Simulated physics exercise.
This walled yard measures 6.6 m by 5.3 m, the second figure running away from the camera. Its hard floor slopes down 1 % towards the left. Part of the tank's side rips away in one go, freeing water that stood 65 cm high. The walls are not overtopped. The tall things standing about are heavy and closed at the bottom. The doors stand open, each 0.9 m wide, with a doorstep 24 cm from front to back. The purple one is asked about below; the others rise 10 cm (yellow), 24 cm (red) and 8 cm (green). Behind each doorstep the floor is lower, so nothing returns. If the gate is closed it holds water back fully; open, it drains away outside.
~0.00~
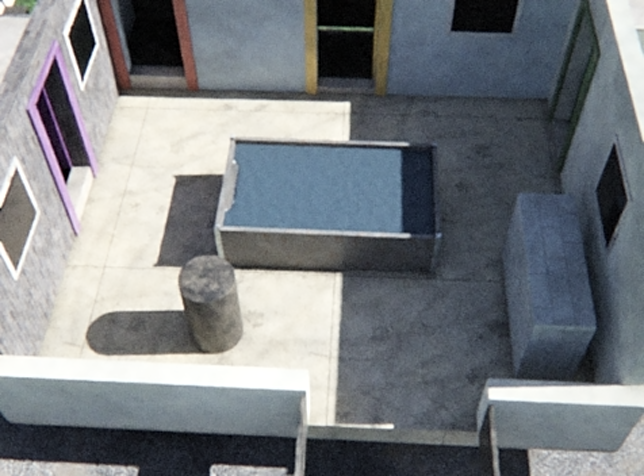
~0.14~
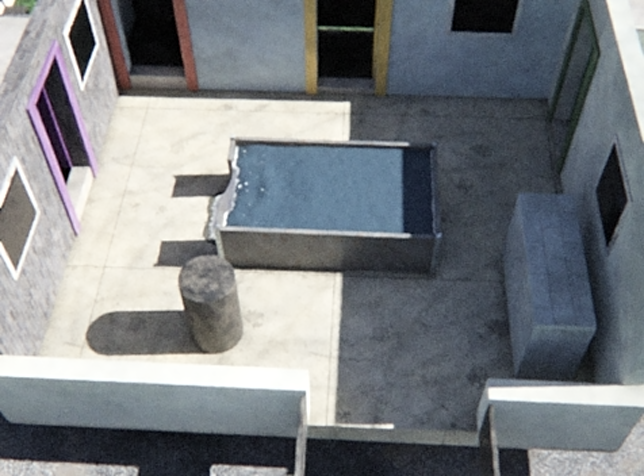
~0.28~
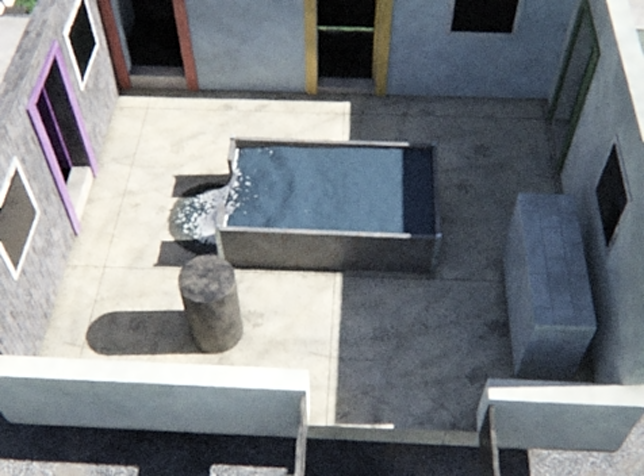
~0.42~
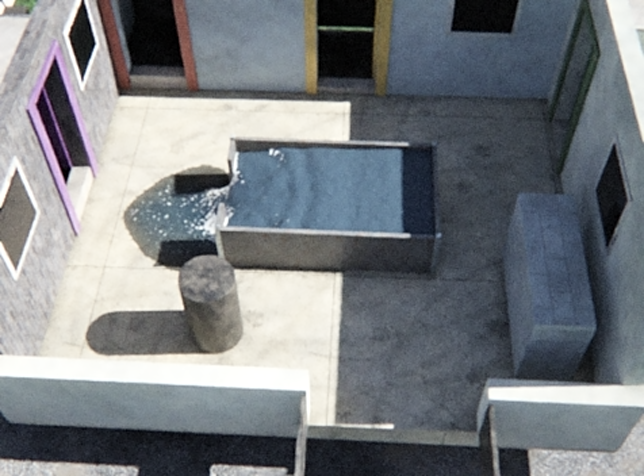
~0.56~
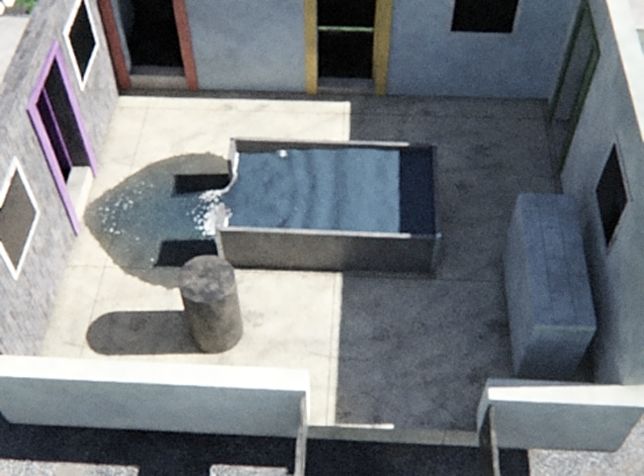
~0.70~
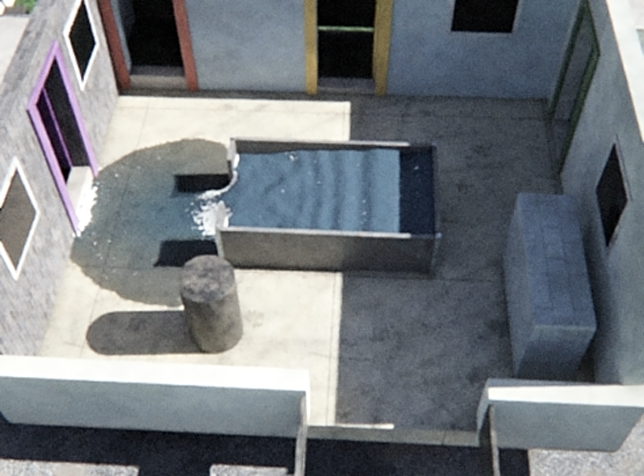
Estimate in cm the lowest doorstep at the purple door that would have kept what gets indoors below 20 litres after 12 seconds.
Close to 27 cm is just enough.
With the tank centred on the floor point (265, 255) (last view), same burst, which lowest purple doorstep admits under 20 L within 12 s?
Some 27 cm.
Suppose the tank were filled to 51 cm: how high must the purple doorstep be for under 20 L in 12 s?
Then roughly 20 cm.
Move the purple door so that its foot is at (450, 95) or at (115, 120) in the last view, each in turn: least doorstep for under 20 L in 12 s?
About 6.5 and 17 cm.
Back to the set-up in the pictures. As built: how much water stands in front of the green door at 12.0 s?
About 8.0 cm.
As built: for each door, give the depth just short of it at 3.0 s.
Depths in cm: Yellow 1, red 24, green 0, purple 26.
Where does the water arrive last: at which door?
The green one.
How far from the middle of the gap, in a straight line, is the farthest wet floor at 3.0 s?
Roughly 3.4 m.
After 1.4 s water covers 25 % of the floor, deepest (31 cm) near (83, 214); 30 cm at the purple door, 8 litres in over its 23 cm doorstep.
After 3.0 s water covers 35 % of the floor, deepest (30 cm) near (121, 90); 26 cm at the purple door, 48 litres in over its 23 cm doorstep.
After 12.0 s water covers 100 % of the floor, deepest (12 cm) near (121, 90); 12 cm at the purple door, 53 litres in over its 23 cm doorstep.
At the purple door as built, the water arrived by 0.7 s and peaked near 33 cm at 2.0 s.
With a doorstep of 22 cm, 67 litres would have come in within the 12 s; with 29.5 cm, 7 litres. So under 20 litres takes about 27 cm.
